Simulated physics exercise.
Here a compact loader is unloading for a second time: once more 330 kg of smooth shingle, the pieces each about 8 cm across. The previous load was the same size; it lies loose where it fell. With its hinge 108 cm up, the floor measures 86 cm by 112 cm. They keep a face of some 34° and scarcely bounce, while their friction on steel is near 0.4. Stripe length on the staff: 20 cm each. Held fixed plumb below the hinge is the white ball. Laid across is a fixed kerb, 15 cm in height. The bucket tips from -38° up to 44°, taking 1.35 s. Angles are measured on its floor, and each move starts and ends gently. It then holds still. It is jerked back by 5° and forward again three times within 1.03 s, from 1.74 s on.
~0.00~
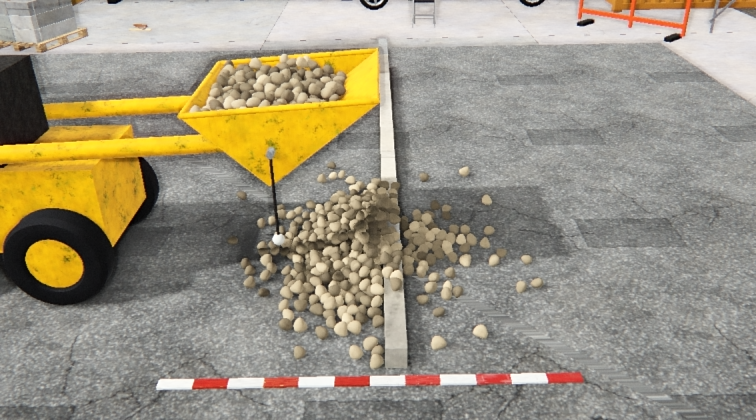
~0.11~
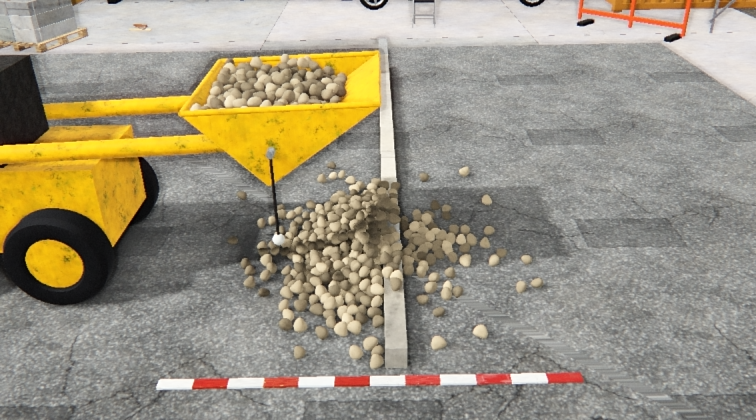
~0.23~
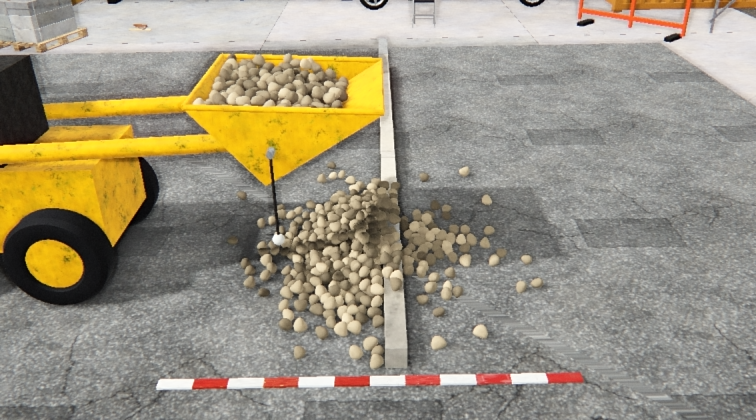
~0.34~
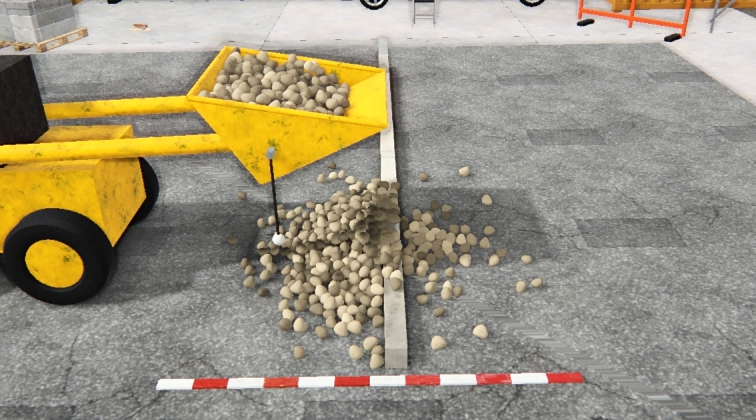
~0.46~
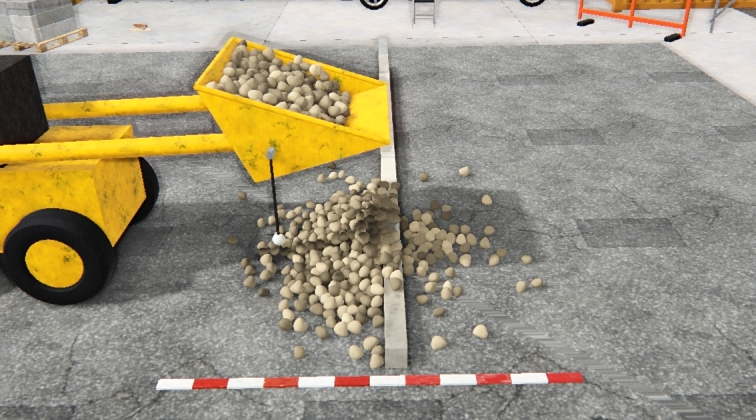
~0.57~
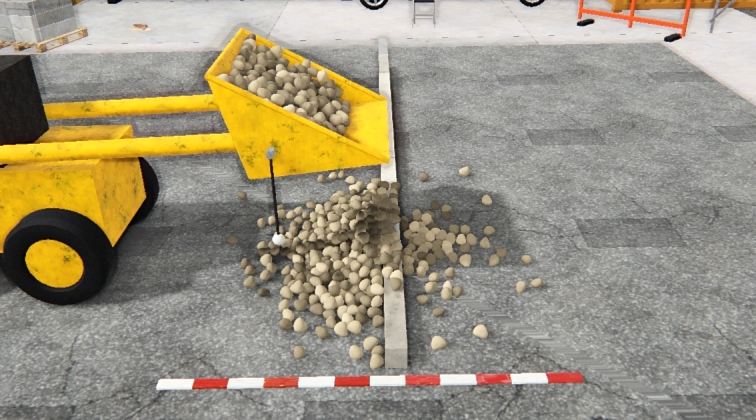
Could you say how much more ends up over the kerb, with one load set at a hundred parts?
I'd put it at 62 parts in every hundred.
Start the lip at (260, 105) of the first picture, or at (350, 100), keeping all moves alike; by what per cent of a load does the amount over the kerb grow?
First place: Roughly 0 %; second place: Roughly 40 %.
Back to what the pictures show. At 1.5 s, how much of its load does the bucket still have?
That works out to about 30 %.
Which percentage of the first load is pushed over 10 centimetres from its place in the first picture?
I'd say roughly 20 per cent of them.
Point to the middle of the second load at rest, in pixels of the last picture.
The middle ends up near (417, 241).
After 1.0 s the floor is at 31°; in per cent of one load, 99 in the bucket, 86 on this side of the kerb, 15 over the kerb; the foremost stones are at (504, 250).
After 1.5 s the floor is at 44°; in per cent of one load, 28 in the bucket, 136 on this side of the kerb, 36 over the kerb; the foremost stones are at (504, 250).
After 3.2 s the floor is at 44°; in per cent of one load, 0 in the bucket, 124 on this side of the kerb, 76 over the kerb; the foremost stones are at (604, 262).
After 5.9 s the floor is at 44°; in per cent of one load, 0 in the bucket, 124 on this side of the kerb, 76 over the kerb; the foremost stones are at (604, 262). Net gain over the kerb, 62.
